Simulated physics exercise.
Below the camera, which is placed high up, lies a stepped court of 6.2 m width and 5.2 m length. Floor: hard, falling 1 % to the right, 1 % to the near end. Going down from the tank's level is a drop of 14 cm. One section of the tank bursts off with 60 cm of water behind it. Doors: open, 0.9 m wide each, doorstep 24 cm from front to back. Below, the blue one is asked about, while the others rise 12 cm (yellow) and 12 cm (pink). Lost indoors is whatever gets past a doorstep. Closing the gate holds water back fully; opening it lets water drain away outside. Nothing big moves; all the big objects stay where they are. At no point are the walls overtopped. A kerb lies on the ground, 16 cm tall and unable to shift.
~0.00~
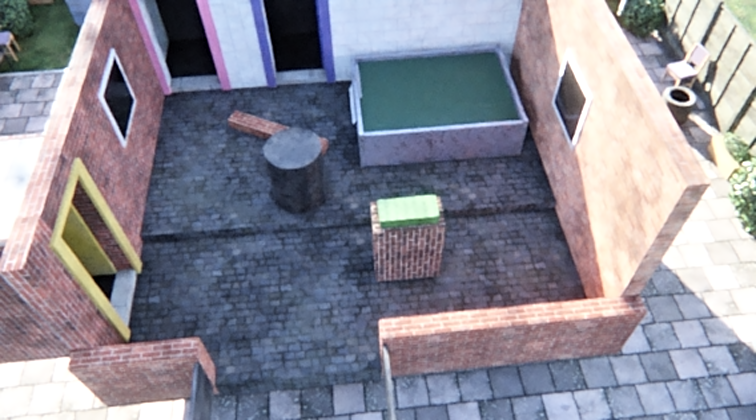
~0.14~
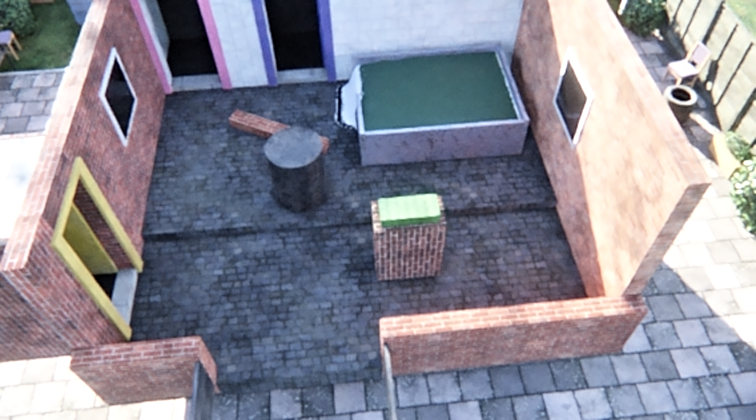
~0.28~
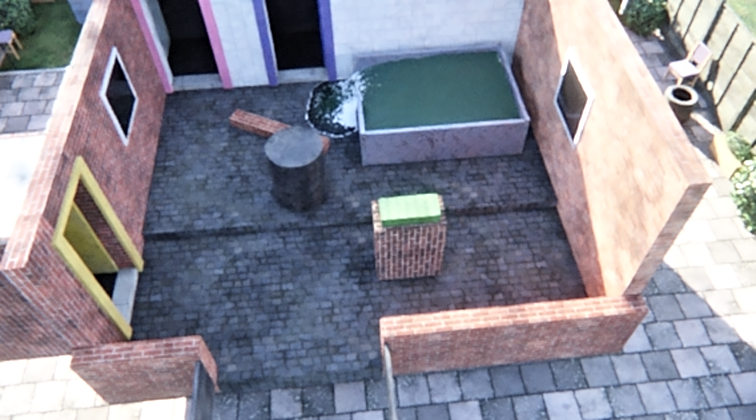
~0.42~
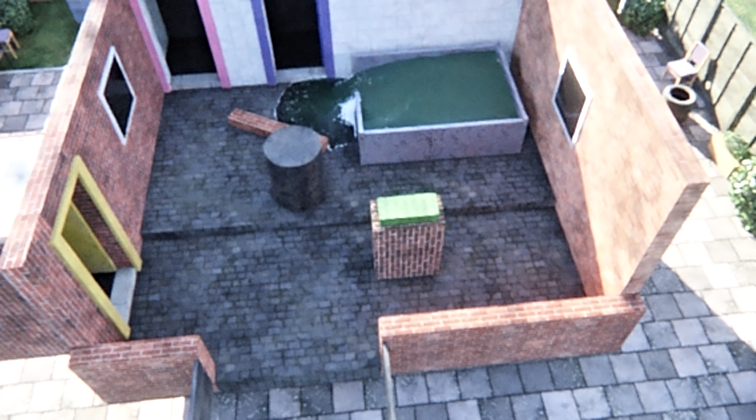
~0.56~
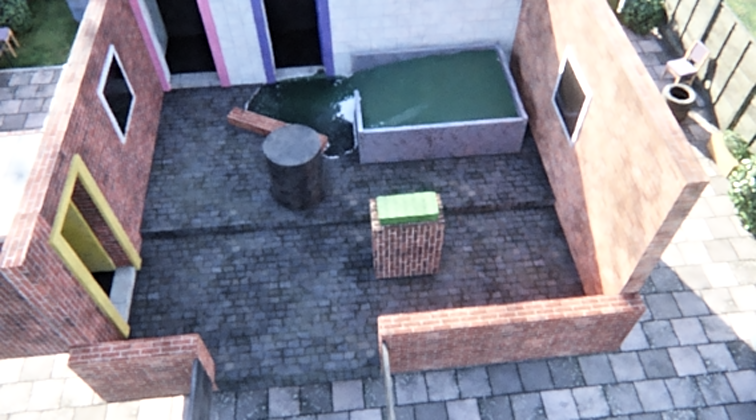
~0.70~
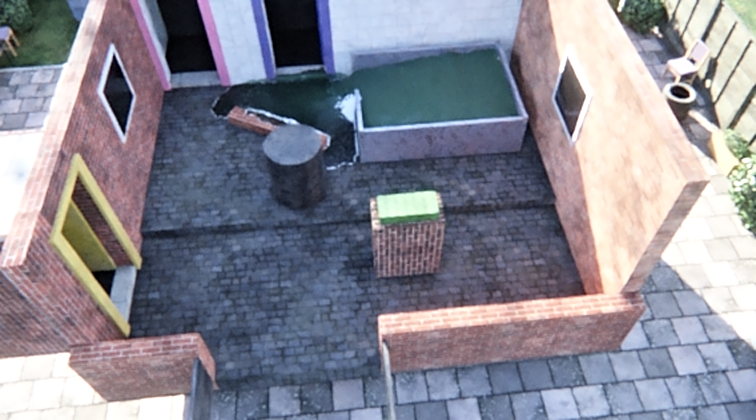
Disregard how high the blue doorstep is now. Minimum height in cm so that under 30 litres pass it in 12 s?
I would say 18 cm.
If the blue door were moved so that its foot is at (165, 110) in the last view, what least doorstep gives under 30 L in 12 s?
About 32 cm.
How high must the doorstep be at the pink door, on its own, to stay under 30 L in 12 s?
At the pink door you'd want roughly 27 cm.
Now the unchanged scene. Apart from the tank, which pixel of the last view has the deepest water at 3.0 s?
Around pixel (175, 93).
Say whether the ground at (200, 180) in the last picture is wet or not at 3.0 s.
Looks like it's soaked.
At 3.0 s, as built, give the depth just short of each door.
Before yellow it's 3 cm, before pink 23 cm, before blue 17 cm.
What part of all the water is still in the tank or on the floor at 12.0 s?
Roughly 64 percent of the water remains.
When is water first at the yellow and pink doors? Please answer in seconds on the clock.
Times: Yellow 2.8 s, pink 0.9 s.
After 1.4 s water covers 20 % of the floor, deepest (44 cm) near (165, 94); 21 cm at the blue door, 18 litres in over its 10 cm doorstep.
After 3.0 s water covers 40 % of the floor, deepest (36 cm) near (175, 93); 17 cm at the blue door, 87 litres in over its 10 cm doorstep.
After 12.0 s water covers 85 % of the floor, deepest (11 cm) near (289, 128); 9 cm at the blue door, 169 litres in over its 10 cm doorstep.
At the blue door as built, the water arrived by 0.5 s and peaked near 22 cm at 1.2 s.
Run again over the same 12 s with other heights there, 68 litres in over 14.5 cm, 20 litres over 19.5 cm. The limit of 30 litres is kept from about 18 cm up.
